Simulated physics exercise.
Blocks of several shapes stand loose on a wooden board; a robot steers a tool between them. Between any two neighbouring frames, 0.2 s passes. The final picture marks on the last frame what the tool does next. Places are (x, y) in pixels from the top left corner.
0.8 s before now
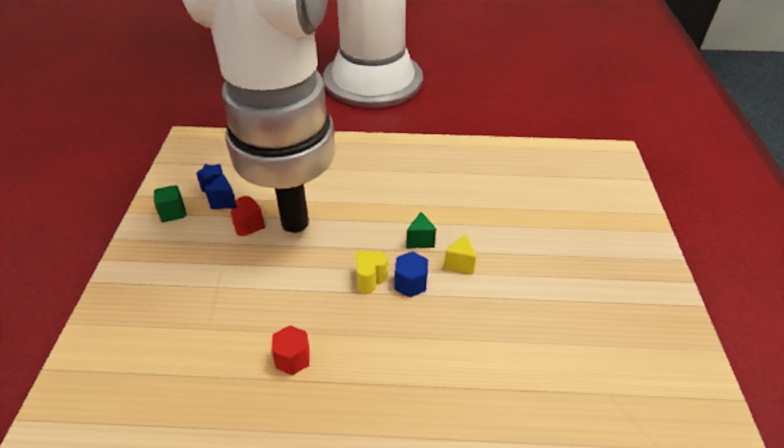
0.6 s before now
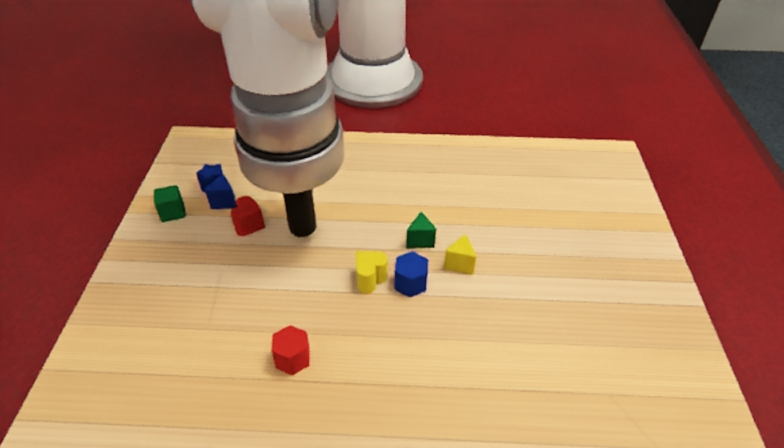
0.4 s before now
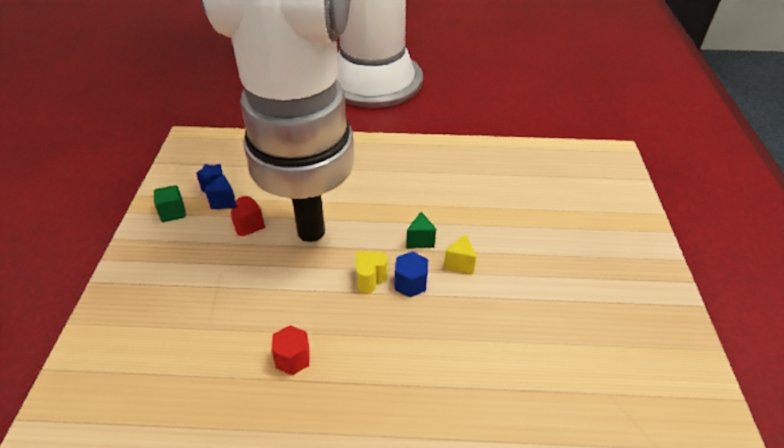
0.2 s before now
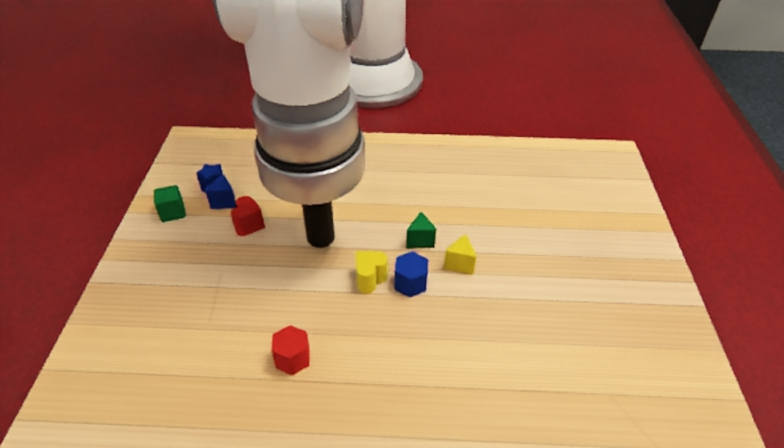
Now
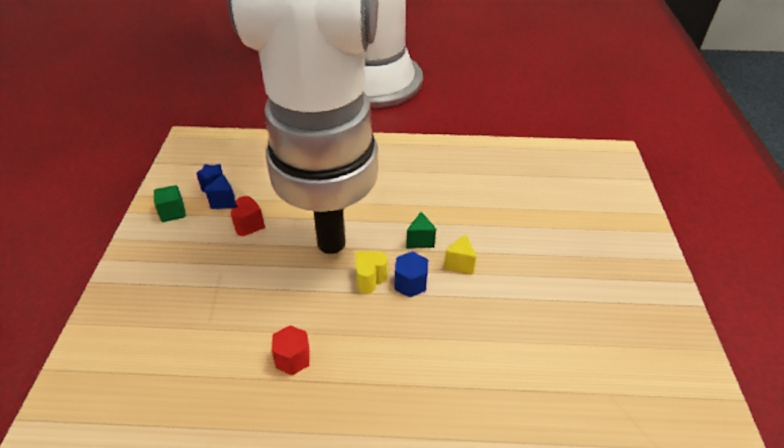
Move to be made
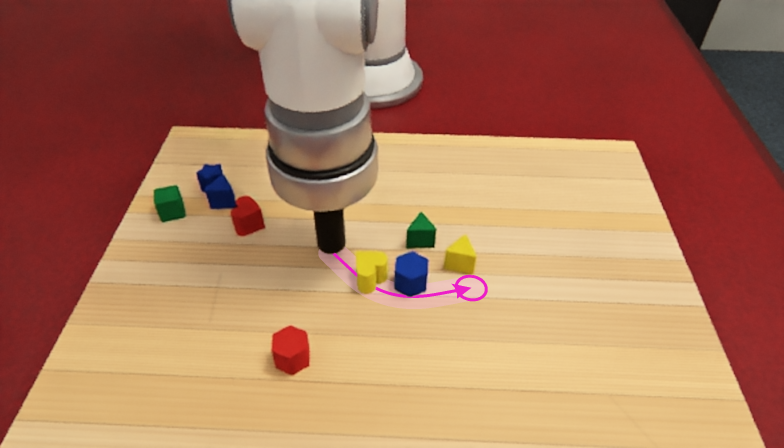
A robot arm moves its black tool slowly right and nearer across a board of still blocks.
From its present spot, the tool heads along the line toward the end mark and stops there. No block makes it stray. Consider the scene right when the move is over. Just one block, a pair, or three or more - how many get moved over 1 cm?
That's three or more.
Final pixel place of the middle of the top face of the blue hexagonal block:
At the end it should sit near (495, 251).
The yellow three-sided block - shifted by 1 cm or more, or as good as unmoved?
Its place changes.
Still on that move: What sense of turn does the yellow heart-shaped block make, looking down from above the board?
Top view: Clockwise.
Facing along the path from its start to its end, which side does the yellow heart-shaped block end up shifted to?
It will end up to the right.
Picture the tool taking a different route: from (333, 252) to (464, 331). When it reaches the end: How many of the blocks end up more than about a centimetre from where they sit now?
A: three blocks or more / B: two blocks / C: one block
The one that fits is B, two blocks.
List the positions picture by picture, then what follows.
The first picture shows tool tip at (295, 223); block tops, yellow heart-shaped block at (370, 261); blue hexagonal block at (412, 265); green three-sided block at (422, 223); yellow three-sided block at (463, 246).
The second picture shows tool at (303, 228); blocks unchanged.
The third picture shows tool at (311, 232); blocks unchanged.
The fourth picture shows tool at (321, 238); blocks unchanged.
The fifth picture shows tool at (332, 244); yellow heart-shaped block at (370, 261); blue hexagonal block at (412, 265); green three-sided block at (422, 223); yellow three-sided block at (463, 246).
Path on the board, from (333, 252) by way of (367, 283) and (418, 296) to (471, 288).
What follows on the original path. One third of the way, tool at (367, 274); yellow heart-shaped block at (394, 281); blue hexagonal block at (426, 269), turned 35° anticlockwise.
Two thirds of the way, tool at (419, 288); yellow heart-shaped block at (422, 302), turned 85° clockwise; blue hexagonal block at (449, 267), turned 50° anticlockwise.
At the end, tool at (473, 279); yellow heart-shaped block at (423, 302), turned 85° clockwise; blue hexagonal block at (495, 251), turned 90° anticlockwise; green three-sided block in place; yellow three-sided block at (472, 235), turned 40° anticlockwise.
